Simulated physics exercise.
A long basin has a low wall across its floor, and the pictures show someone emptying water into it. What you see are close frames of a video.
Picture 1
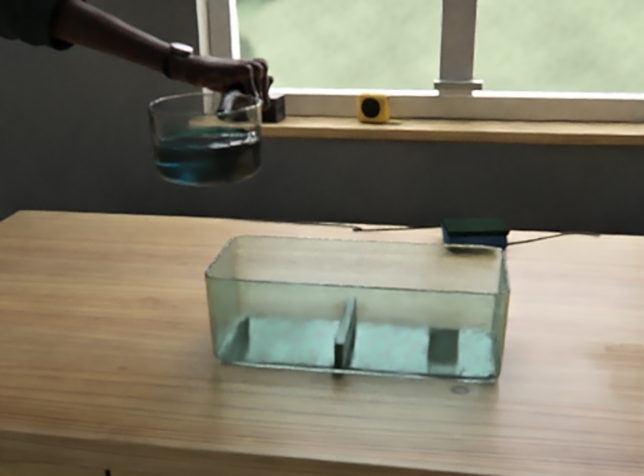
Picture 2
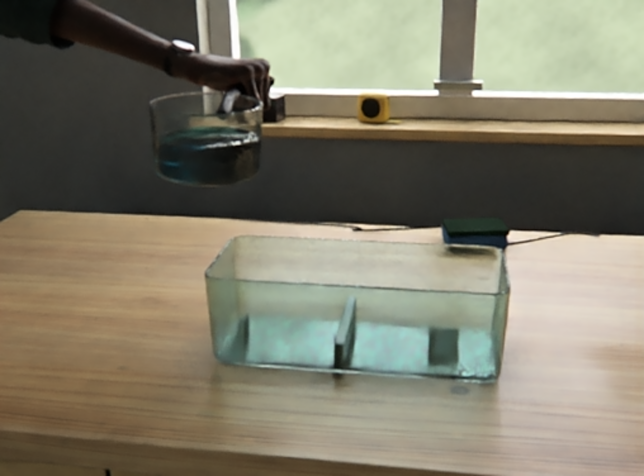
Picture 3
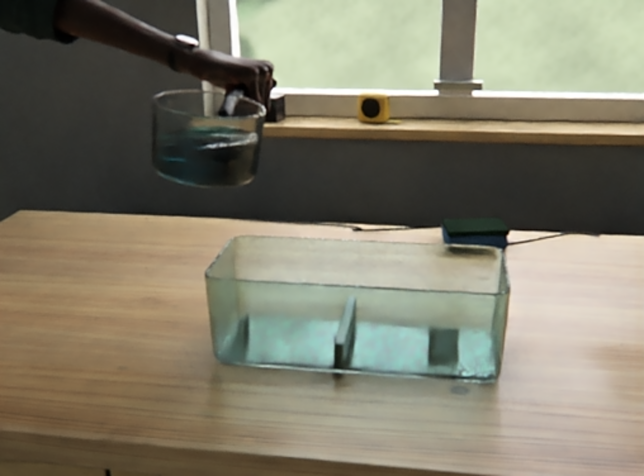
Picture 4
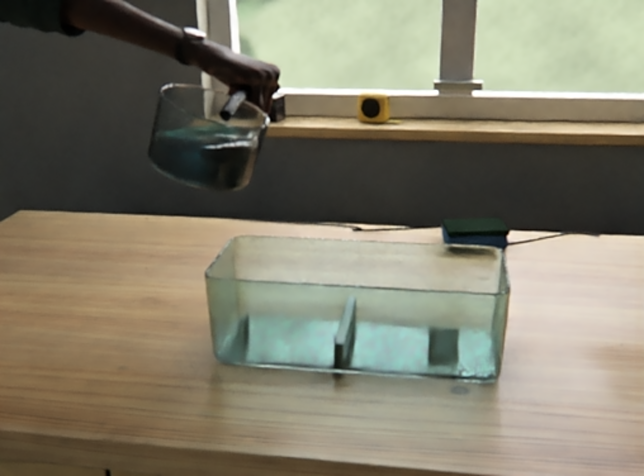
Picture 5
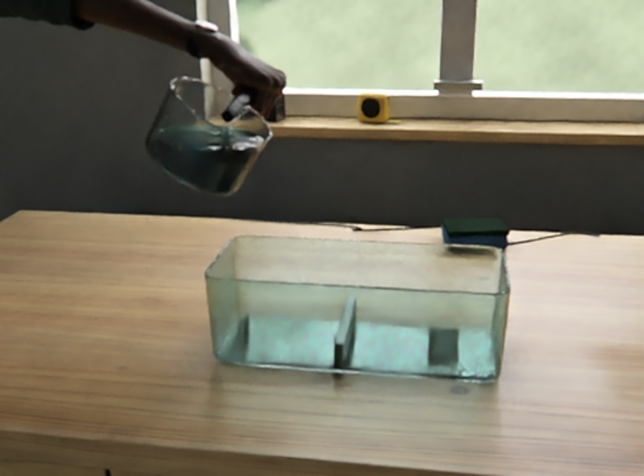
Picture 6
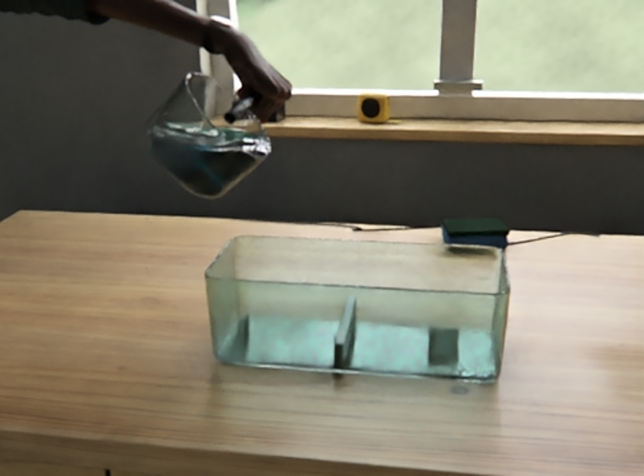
The clip opens with a hand reaching in from the upper left, holding a clear container of bluish water nearly level above a long glass basin with a low wall across its floor. The hand tips the container to the right, slowly at first, then more steeply, while the basin stays still.
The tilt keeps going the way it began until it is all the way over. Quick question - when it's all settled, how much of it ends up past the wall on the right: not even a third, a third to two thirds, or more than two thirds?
Most likely below one third will rest right of the wall.
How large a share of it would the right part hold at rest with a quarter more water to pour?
Something like 15 per cent, give or take.
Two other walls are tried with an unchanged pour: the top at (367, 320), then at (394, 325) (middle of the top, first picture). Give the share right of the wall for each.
Note: Roughly 15 % in case one, 20 % in case two.
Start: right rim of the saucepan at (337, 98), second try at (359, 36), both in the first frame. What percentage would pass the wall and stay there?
85 %, then 85 %.
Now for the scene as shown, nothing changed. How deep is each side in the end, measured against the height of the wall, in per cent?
On the left roughly 60, on the right roughly 10.
A moment on, the saucepan is tipped right over and 26 per cent is still to pour, 31 is left of the wall and 0 right of it.
Next, the saucepan is tipped right over and 3 per cent is still to pour, 78 is left of the wall and 4 right of it.
Then the saucepan is tipped right over and 0 per cent is still to pour, 85 is left of the wall and 11 right of it.
Later the saucepan is tipped right over and 0 per cent is still to pour, 85 is left of the wall and 11 right of it.
In the end 85 per cent lies left of the wall, 11 right of it and 4 outside.
